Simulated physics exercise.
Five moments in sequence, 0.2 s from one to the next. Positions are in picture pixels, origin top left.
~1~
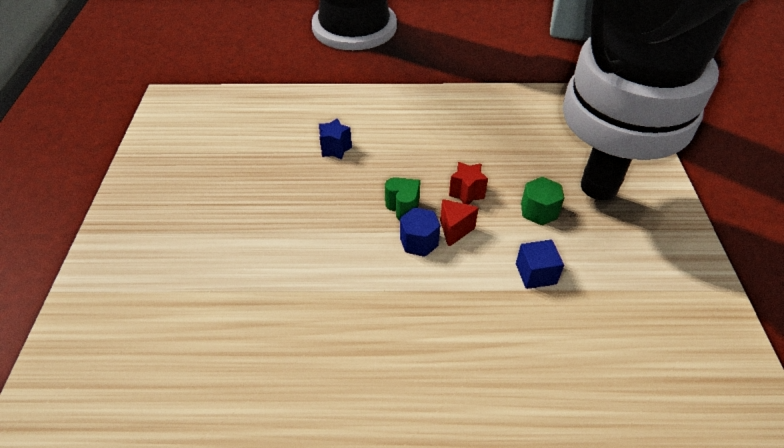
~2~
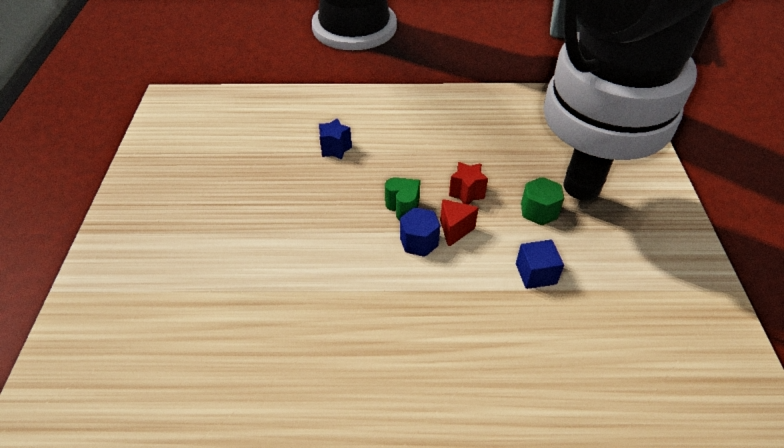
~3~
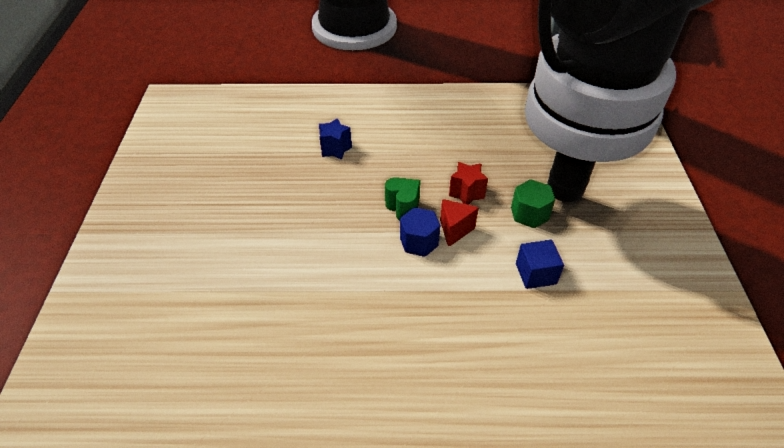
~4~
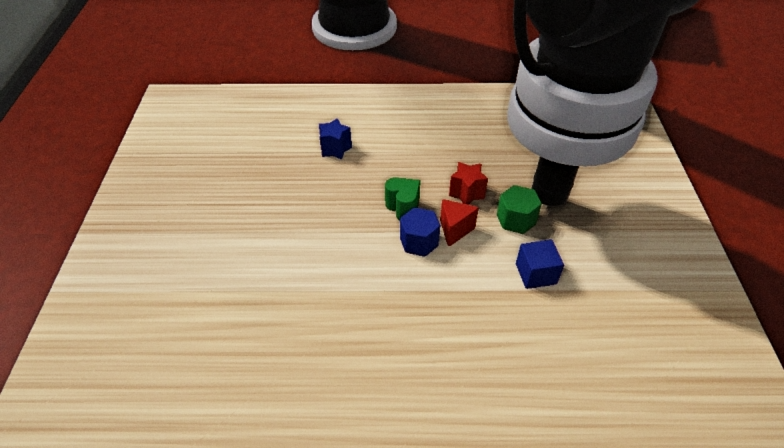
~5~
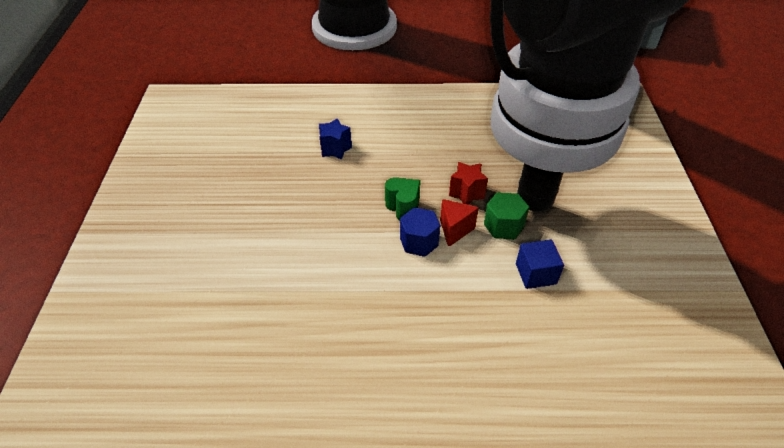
We see a robotic arm's dark post move left across a wooden board dotted with small red, green and blue blocks, meet the green hexagonal block, and push it a short way left and slightly down, nearer the red triangle.
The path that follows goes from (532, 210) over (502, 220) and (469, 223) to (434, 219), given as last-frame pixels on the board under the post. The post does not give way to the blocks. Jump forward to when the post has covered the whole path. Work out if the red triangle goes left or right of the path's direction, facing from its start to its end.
Out to the right.
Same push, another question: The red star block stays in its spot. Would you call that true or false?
True
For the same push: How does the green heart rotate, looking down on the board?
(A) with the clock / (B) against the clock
A
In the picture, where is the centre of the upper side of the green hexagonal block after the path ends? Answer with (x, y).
It ends at (462, 232).
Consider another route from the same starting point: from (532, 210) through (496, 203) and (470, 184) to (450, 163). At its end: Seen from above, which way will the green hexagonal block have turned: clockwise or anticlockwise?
Looking from above, the answer is counterclockwise.
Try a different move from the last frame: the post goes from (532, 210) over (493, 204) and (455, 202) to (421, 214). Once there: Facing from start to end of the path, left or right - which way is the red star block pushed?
It goes toward the right-hand side.
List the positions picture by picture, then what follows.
The first picture shows tip of the post (599, 188), middles of tops, green heart (404, 188), blue hexagonal block (420, 221), red triangle (458, 210), red star block (470, 173), green hexagonal block (545, 190).
The second picture shows post (582, 188), nothing pushed.
The third picture shows post (565, 190), green hexagonal block (535, 193).
The fourth picture shows post (550, 194), green hexagonal block (521, 199).
The fifth picture shows post (535, 199), green heart (404, 188), blue hexagonal block (420, 221), red triangle (458, 210), red star block (470, 173), green hexagonal block (508, 205).
The first path, step by step. One third of the way, post (504, 209); red triangle (449, 210), turned 15° anticlockwise; green hexagonal block (481, 220), turned 15° anticlockwise.
Two thirds of the way, post (470, 212); blue hexagonal block (413, 223), turned 15° anticlockwise; red triangle (435, 207), turned 25° anticlockwise; green hexagonal block (463, 231), turned 50° anticlockwise.
At the end, post (435, 208); green heart (393, 186), turned 40° clockwise; blue hexagonal block (403, 227), turned 55° anticlockwise; red triangle (406, 203), turned 60° anticlockwise; red star block unmoved; green hexagonal block (462, 232), turned 55° anticlockwise.
